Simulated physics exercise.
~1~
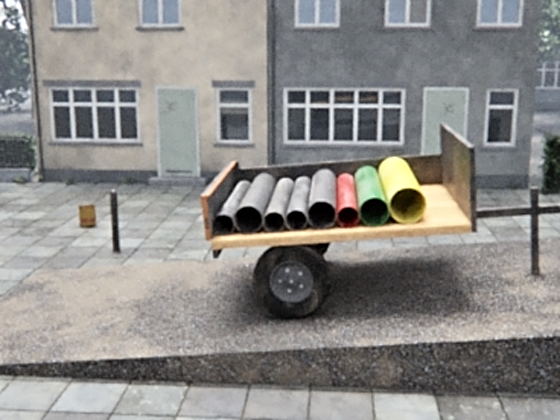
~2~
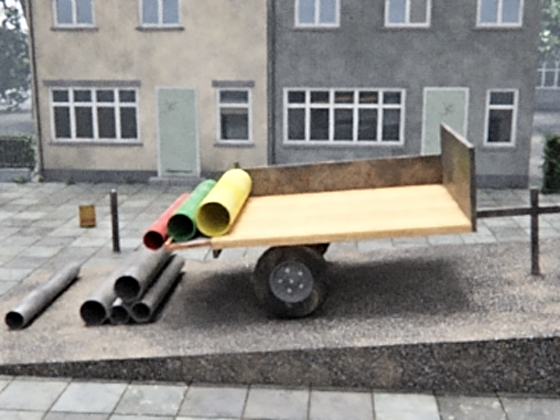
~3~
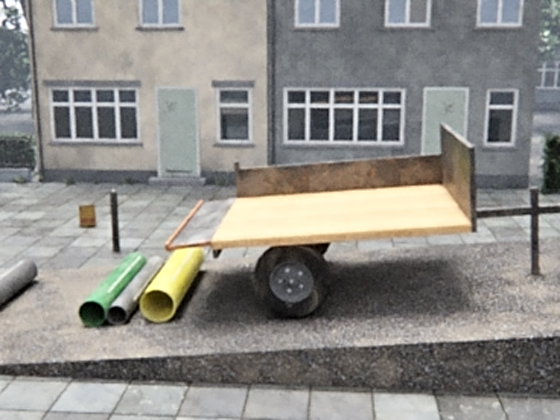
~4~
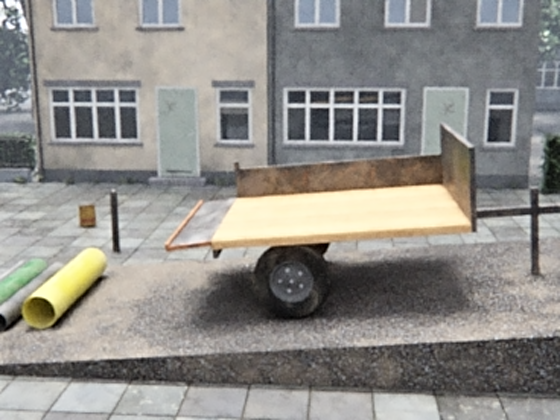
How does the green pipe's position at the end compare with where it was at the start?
At the start the green pipe lies on the trailer bed between the red and yellow pipes. By the end it is on the ground at the far left, just beyond the yellow one.
